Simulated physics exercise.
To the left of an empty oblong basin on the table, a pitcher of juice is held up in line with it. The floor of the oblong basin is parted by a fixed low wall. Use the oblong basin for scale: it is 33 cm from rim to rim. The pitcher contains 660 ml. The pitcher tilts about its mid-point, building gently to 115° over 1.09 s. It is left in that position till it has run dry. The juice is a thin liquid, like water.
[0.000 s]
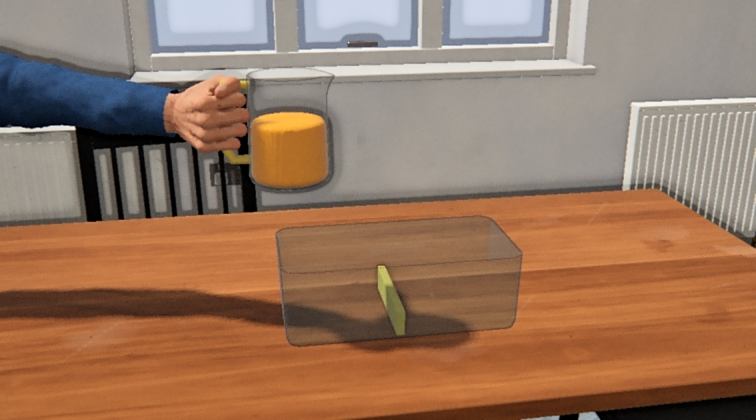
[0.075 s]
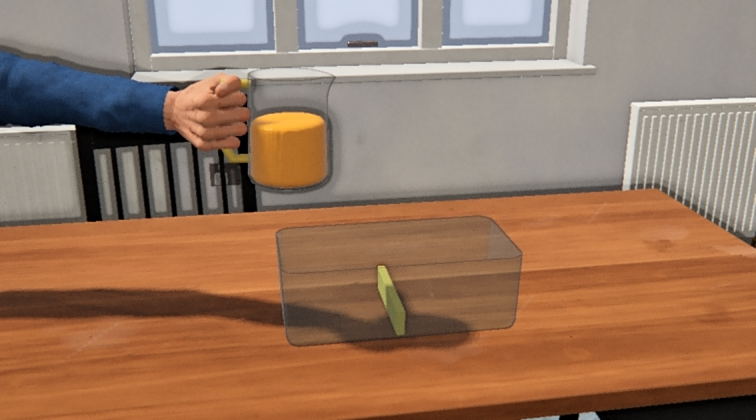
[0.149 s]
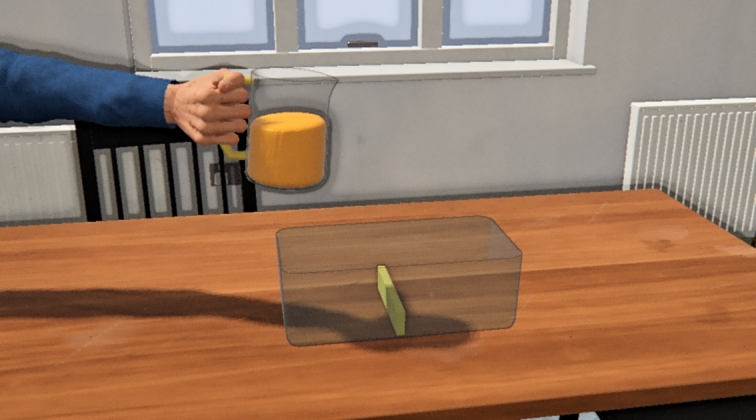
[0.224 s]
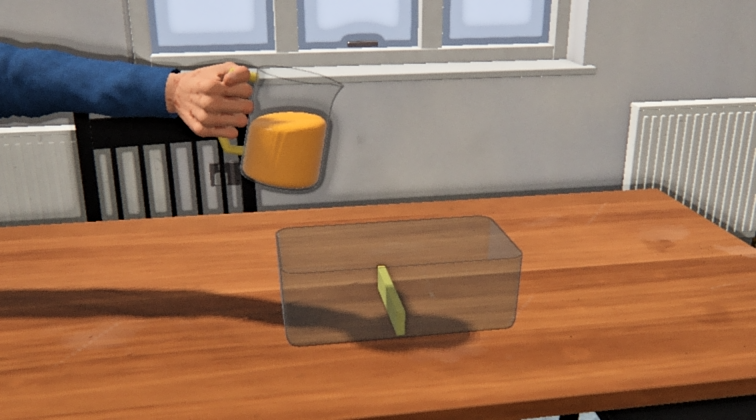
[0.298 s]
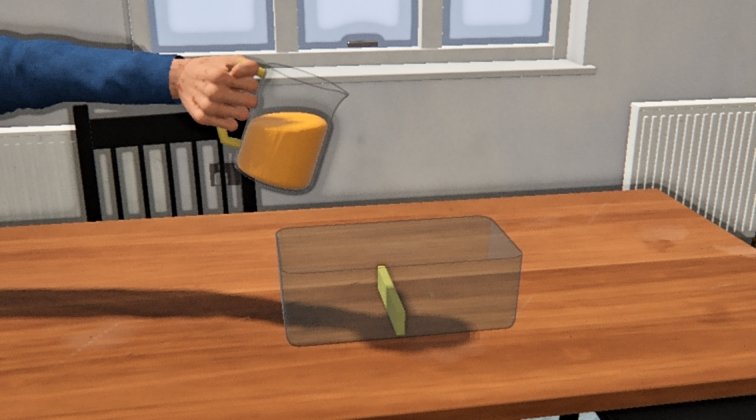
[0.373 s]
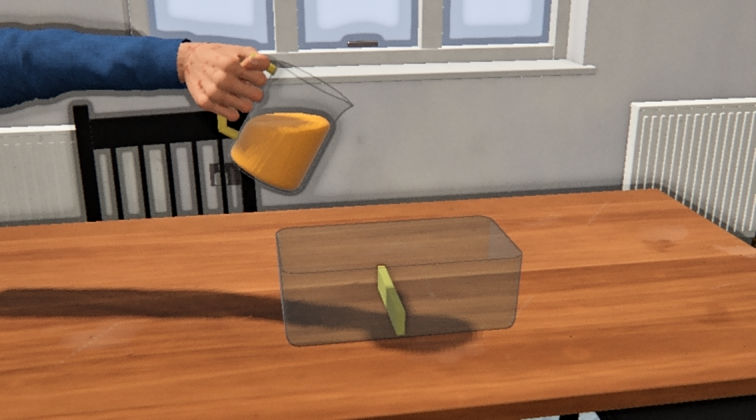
The footage shows a hand in a blue sleeve holding a clear pitcher of orange juice above and left of an empty transparent basin with a yellow-green divider on a wooden table, then gradually tilting the pitcher to the right.
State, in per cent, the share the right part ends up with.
The right part ends up with roughly 63 %.
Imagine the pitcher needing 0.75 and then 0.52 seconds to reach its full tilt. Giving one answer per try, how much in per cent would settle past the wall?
Some 55 and 45 per cent, in that order.
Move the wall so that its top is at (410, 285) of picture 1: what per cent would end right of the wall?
Estimate: Close to 10 per cent.
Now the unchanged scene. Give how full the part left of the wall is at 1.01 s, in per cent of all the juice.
Roughly 8 in a hundred.
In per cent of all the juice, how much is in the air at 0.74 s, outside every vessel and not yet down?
About 14 per cent.
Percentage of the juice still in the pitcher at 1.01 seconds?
24 per cent or thereabouts.
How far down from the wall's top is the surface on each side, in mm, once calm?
Roughly 28 mm on the left side and roughly 22 mm on the right.
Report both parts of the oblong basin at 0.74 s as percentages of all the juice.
Left roughly 1 per cent, right roughly 0.
After 0.74 s the tilt is 88° and 85 per cent is still to pour, 1 is left of the wall and 0 right of it.
After 1.01 s the tilt is 113° and 24 per cent is still to pour, 8 is left of the wall and 46 right of it.
After 1.29 s the tilt is 115° and 1 per cent is still to pour, 31 is left of the wall and 62 right of it.
After 1.59 s the tilt is 115° and 0 per cent is still to pour, 35 is left of the wall and 63 right of it.
In the end 35 per cent lies left of the wall, 63 right of it and 3 outside.
